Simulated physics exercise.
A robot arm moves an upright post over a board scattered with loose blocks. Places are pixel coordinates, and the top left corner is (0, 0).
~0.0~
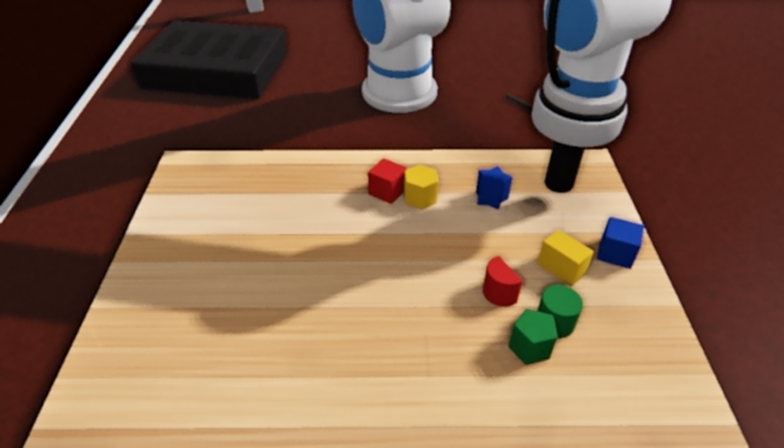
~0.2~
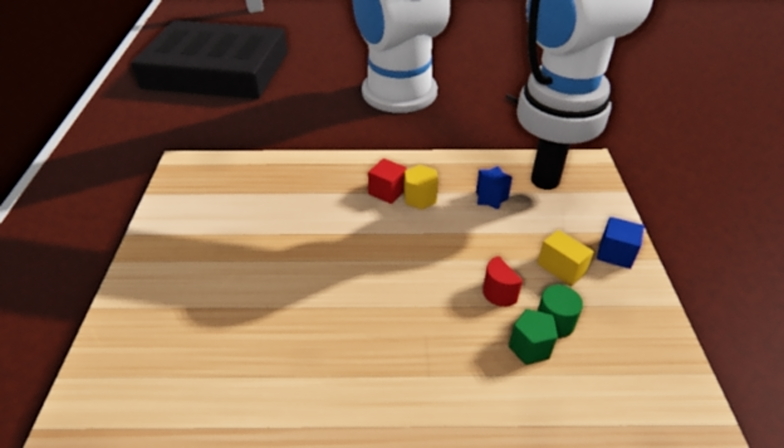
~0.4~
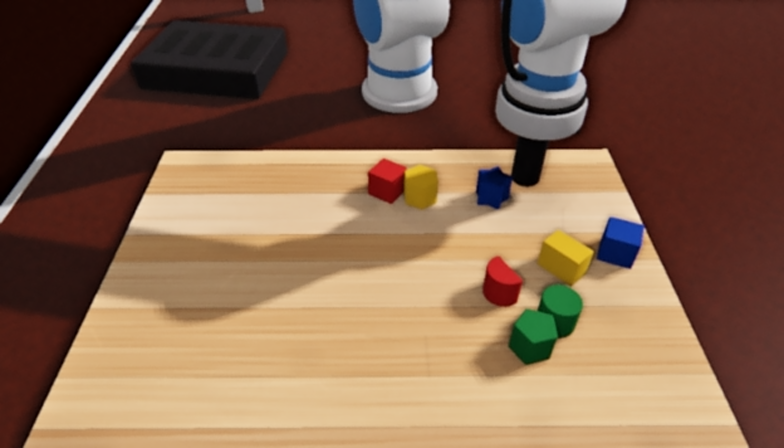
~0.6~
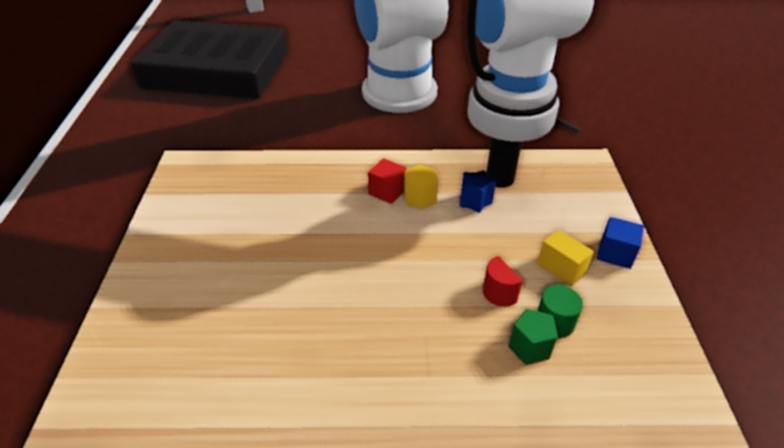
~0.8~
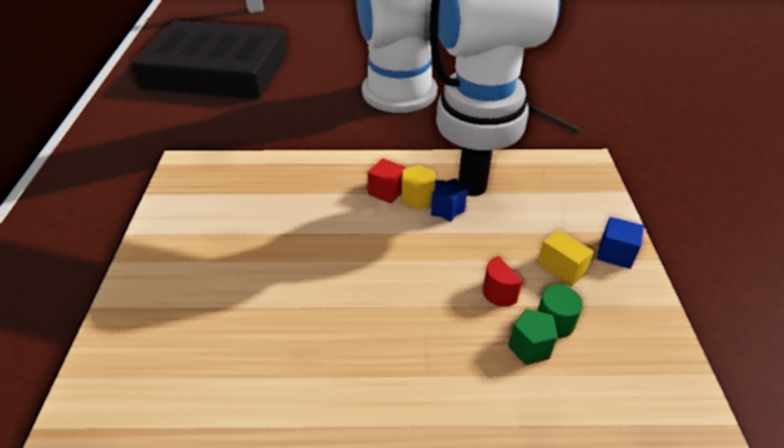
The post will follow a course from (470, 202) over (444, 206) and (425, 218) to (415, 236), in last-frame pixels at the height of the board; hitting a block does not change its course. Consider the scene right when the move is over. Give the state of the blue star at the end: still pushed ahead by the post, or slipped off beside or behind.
My prediction: In front.
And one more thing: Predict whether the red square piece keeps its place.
Its place changes.
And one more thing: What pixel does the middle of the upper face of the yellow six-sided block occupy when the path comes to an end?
Its top centre lands on (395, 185).
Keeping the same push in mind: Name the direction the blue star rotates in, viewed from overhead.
Viewed from above, counterclockwise.
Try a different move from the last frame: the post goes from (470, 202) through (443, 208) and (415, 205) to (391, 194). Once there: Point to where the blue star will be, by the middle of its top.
Roughly at (414, 203).
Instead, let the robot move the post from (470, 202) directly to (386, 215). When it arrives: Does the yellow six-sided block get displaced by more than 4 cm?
Answer: Yes.
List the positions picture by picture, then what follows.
Tip of the post at (559, 185), middles of tops, red square piece at (387, 169), yellow six-sided block at (421, 175), blue star at (495, 176), in the first picture.
Post at (545, 182), nothing pushed, in the second picture.
Post at (525, 179), nothing pushed, in the third picture.
Post at (500, 180), blue star at (478, 179), in the fourth picture.
Post at (472, 188), red square piece at (387, 169), yellow six-sided block at (419, 176), blue star at (449, 187), in the fifth picture.
On the path given first. One third of the way, post at (445, 192); red square piece at (382, 167); yellow six-sided block at (408, 180), turned 40° clockwise; blue star at (430, 198), turned 25° anticlockwise.
Two thirds of the way, post at (425, 204); red square piece at (378, 166), turned 15° clockwise; yellow six-sided block at (396, 184), turned 65° clockwise; blue star at (410, 211), turned 30° anticlockwise.
At the end, post at (415, 222); red square piece at (378, 166), turned 15° clockwise; yellow six-sided block at (395, 185), turned 70° clockwise; blue star at (398, 230), turned 25° anticlockwise.
